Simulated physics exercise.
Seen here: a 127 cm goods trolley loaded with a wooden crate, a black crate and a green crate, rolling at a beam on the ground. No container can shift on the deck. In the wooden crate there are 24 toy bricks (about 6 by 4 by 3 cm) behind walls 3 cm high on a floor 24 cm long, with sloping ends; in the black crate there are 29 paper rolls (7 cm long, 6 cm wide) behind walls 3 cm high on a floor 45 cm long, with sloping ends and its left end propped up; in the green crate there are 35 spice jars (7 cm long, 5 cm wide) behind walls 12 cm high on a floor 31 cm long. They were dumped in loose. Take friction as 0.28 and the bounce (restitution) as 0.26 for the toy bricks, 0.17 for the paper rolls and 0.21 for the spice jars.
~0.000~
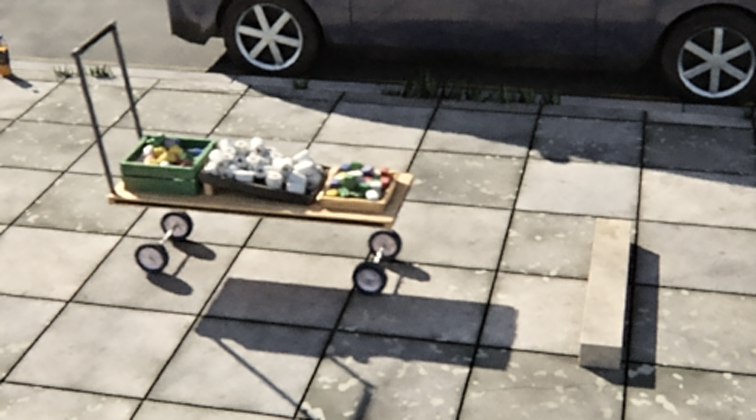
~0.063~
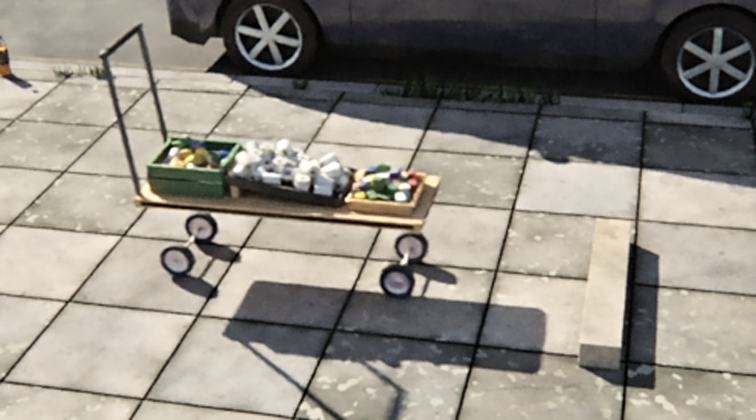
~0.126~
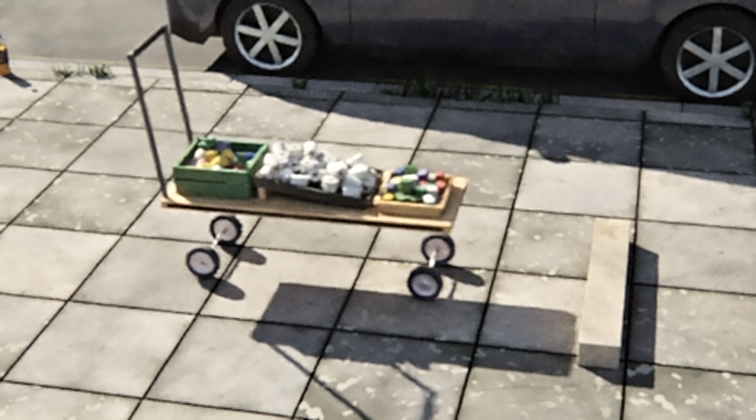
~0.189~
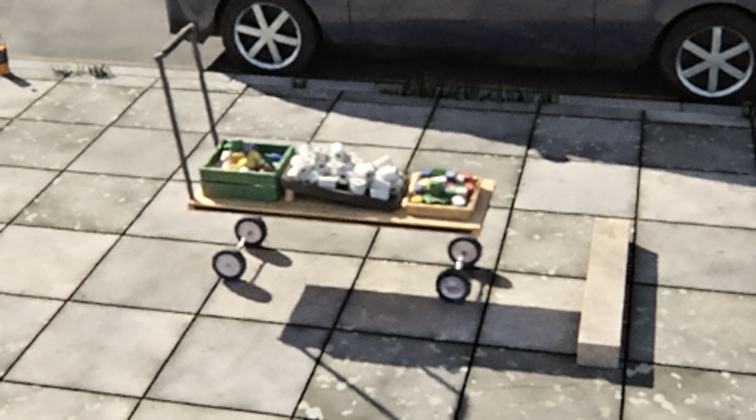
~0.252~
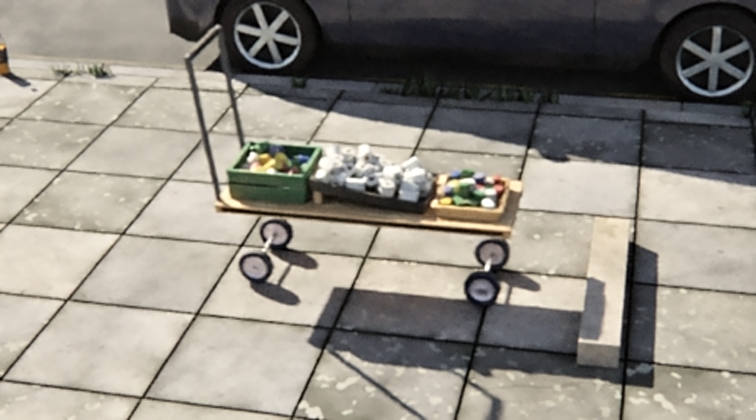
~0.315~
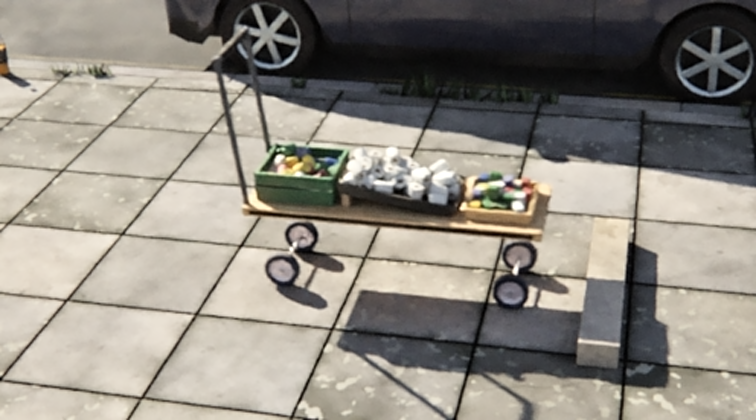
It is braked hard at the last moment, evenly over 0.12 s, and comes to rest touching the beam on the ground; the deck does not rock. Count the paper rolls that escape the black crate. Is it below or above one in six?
It sheds more than one in six of them.
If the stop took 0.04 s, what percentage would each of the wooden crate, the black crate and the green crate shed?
In that case wooden crate 30, black crate 40, green crate 0 per cent.
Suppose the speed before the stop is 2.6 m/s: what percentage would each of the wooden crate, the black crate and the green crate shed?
In that case wooden crate 40, black crate 60, green crate 0 per cent.
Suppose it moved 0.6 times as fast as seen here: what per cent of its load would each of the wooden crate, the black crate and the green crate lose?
Then wooden crate 10, black crate 20, green crate 0 per cent.
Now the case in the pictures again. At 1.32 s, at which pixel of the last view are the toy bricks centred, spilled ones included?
Around (564, 202).
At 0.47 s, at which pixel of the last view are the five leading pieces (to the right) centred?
At about (582, 197).
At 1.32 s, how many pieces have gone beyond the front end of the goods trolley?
Some 5 pieces.
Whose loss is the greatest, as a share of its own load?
The black crate.
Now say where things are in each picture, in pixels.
In the first frame (each is followed by its nearest rim corner in this view), black crate, (311, 197); wooden crate, (383, 202); 85 cm short of the stop; none out.
The second frame shows black crate, (339, 199); wooden crate, (412, 205); 73 cm short of the stop.
The third frame shows black crate, (368, 201); wooden crate, (441, 207); 60 cm short of the stop.
The fourth frame shows black crate, (396, 203); wooden crate, (470, 209); 48 cm short of the stop.
The fifth frame shows black crate, (426, 205); wooden crate, (500, 211); 35 cm short of the stop.
The sixth frame shows black crate, (455, 208); wooden crate, (530, 214); 23 cm short of the stop; none out.
After 0.37 s, braking starts.
After 0.47 s, wooden crate 24 in, 0 out, black crate 29 in, 0 out and green crate 35 in, 0 out.
After 0.59 s, wooden crate 23 in, 1 out, black crate 21 in, 8 out and green crate 35 in, 0 out.
After 0.82 s, wooden crate 20 in, 4 out, black crate 17 in, 12 out and green crate 34 in, 1 out.
Final count (at 1.32 s), wooden crate 19 in, 5 out, black crate 17 in, 12 out and green crate 34 in, 1 out. Asked share, 12 of 29, 41 per cent.
